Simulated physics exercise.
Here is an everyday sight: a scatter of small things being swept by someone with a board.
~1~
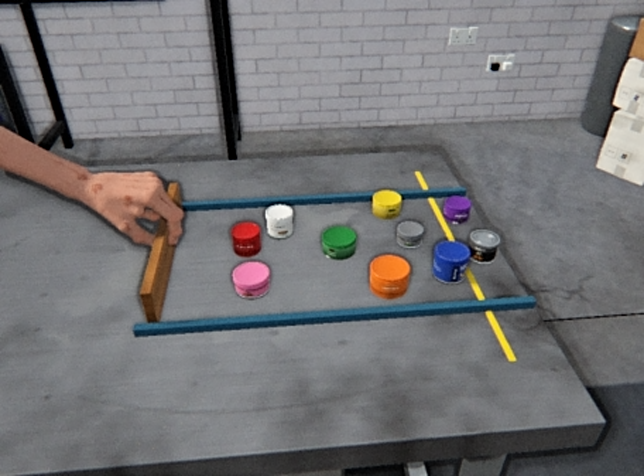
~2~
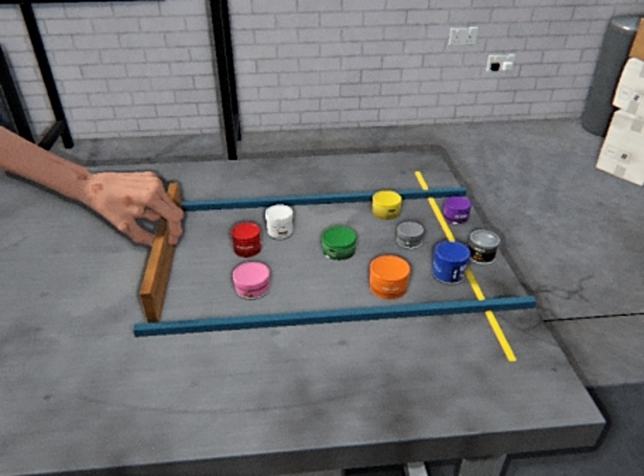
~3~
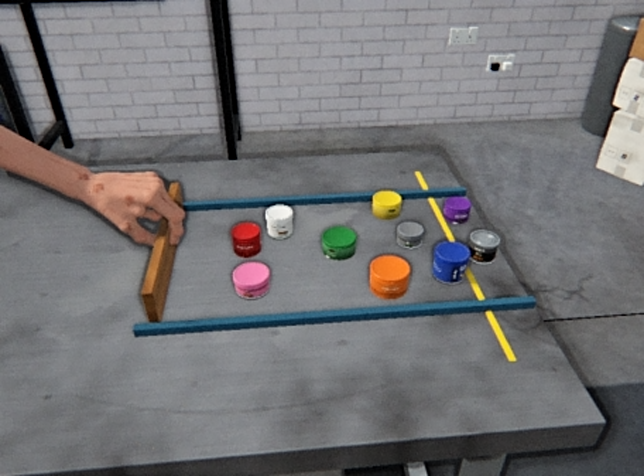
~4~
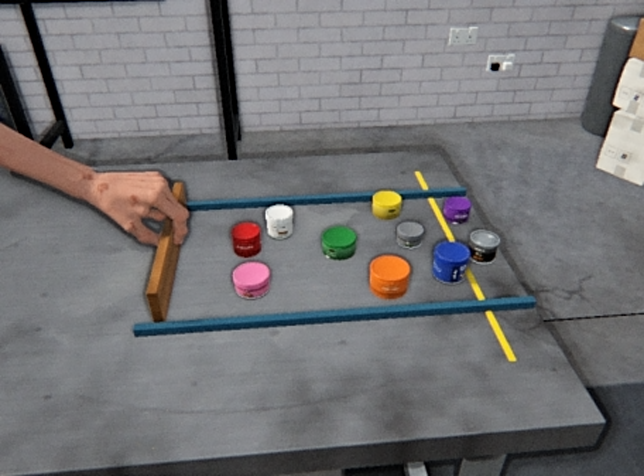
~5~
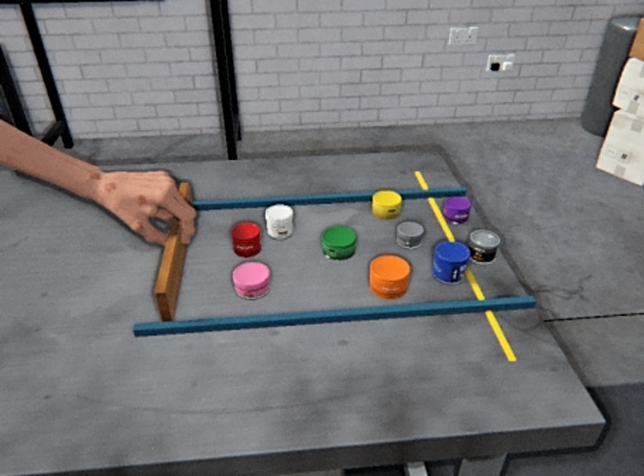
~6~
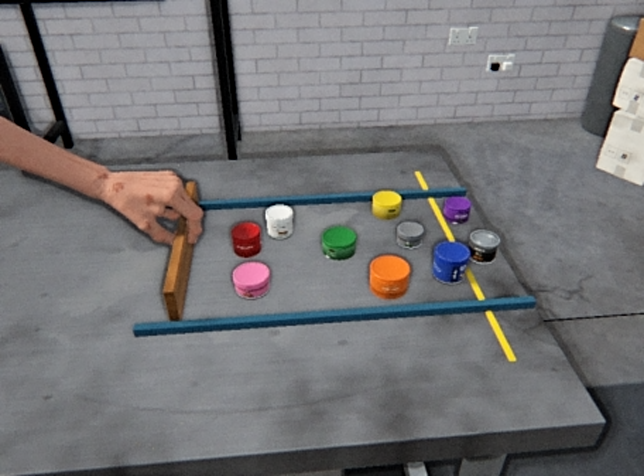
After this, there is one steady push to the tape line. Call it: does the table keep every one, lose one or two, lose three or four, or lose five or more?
It loses one or two.
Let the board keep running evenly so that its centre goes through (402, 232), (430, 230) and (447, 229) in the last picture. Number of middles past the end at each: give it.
In order of the places given, that's 0, 0 and 1.
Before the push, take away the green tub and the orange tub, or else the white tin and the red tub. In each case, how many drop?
1 in the first case and 1 in the second.
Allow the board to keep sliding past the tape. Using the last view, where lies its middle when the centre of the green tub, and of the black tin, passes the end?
Roughly (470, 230); for the second one, roughly (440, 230).
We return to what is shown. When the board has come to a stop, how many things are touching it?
Contact count: 4.
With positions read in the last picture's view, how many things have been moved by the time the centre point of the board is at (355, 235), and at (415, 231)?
By the first moment it's 5, by the second it's 9.
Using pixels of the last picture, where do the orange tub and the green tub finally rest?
(504, 282) and (483, 242), approximately.
Soon after, none off yet; black tin at rest near (483, 247); purple tub at rest near (457, 210); blue tin at rest near (450, 263).
By the end, the number that fall off is one or two; fallen, blue tin and black tin.
